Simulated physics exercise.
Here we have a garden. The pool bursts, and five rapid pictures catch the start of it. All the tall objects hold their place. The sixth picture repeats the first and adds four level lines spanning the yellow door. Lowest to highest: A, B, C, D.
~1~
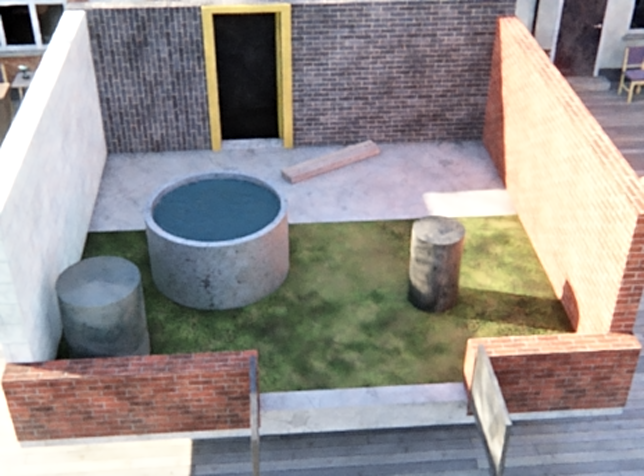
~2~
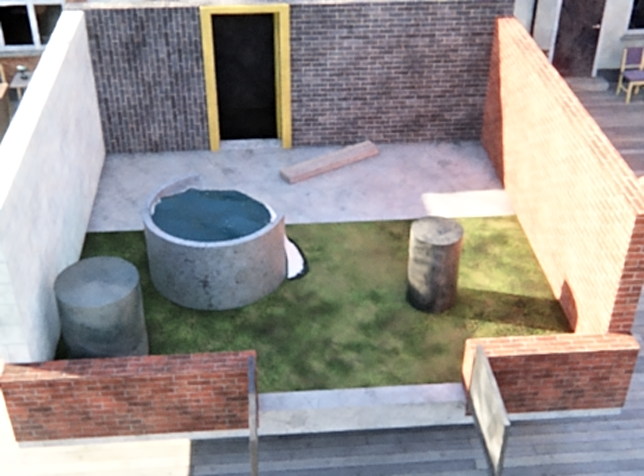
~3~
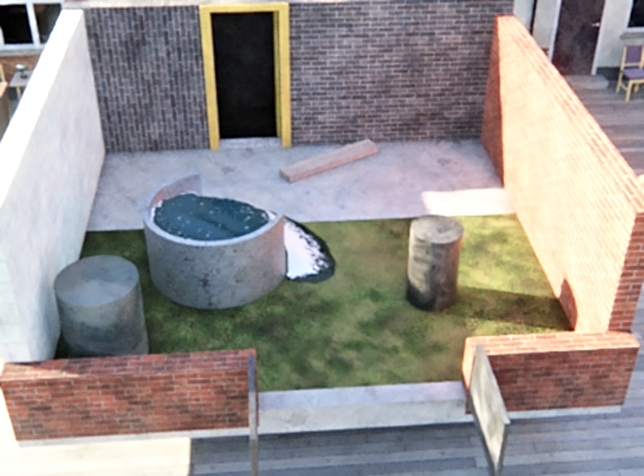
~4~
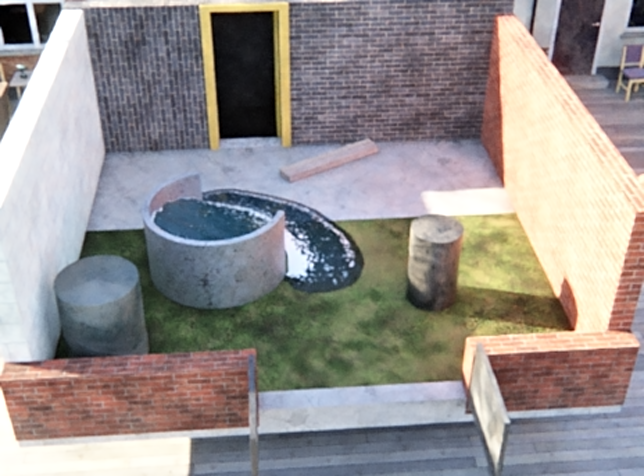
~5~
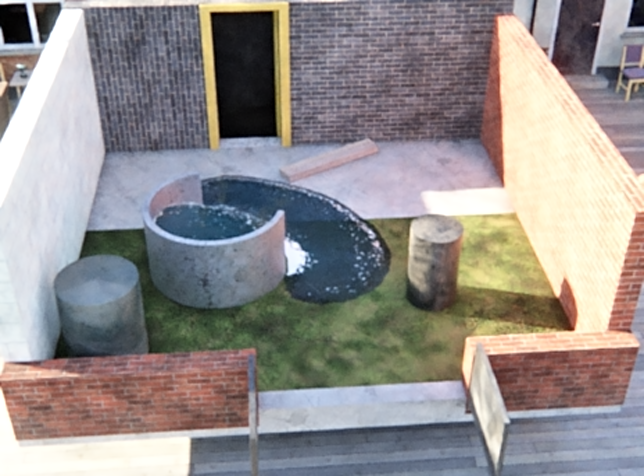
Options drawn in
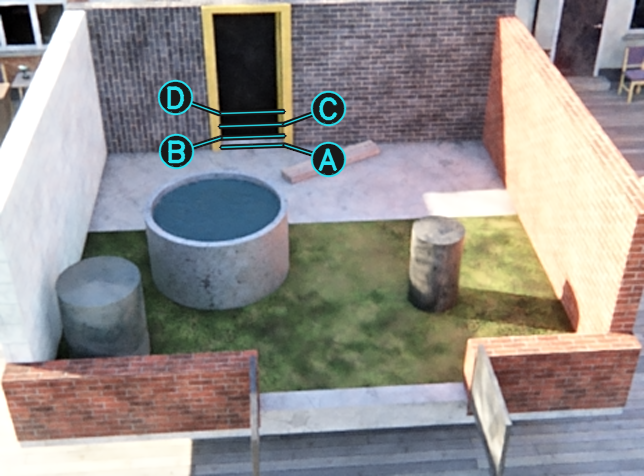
A walled garden with a patch of grass and pale paving is seen from above, the view holding still. A round grey pool full of dark water stands at left beside a shorter grey cylinder, with another cylinder at right, a yellow-framed doorway behind and an open gate in the low brick front wall. Water pours from the pool's far right side, foaming white, and spreads rightward in a dark, widening sheet over paving and grass as the pool's level drops.
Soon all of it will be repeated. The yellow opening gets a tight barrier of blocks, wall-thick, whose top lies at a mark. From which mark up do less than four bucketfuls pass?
B will do.
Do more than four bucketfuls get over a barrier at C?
No.
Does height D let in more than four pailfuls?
No, that is safe.
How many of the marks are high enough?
Three of the four.
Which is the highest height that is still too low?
A it is.
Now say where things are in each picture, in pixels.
The first picture shows water in the pool at rest, its middle at (217, 211); foot of the yellow doorway at (253, 149); open gate at (364, 341).
The second picture shows front seen at (285, 239), 2 % of the ground wet.
The third picture shows front seen at (327, 264), 5 % of the ground wet.
The fourth picture shows front seen at (350, 276), 10 % of the ground wet.
The fifth picture shows front seen at (372, 281), 16 % of the ground wet.
On the marked copy, A at (253, 146); B at (252, 136); C at (252, 125); D at (251, 112); from the bottom up A, B, C, D.
For height A, some 15 bucketfuls get in.
For height B, a bucket or two gets in.
For height C, nothing gets over.
For height D, nothing gets over.
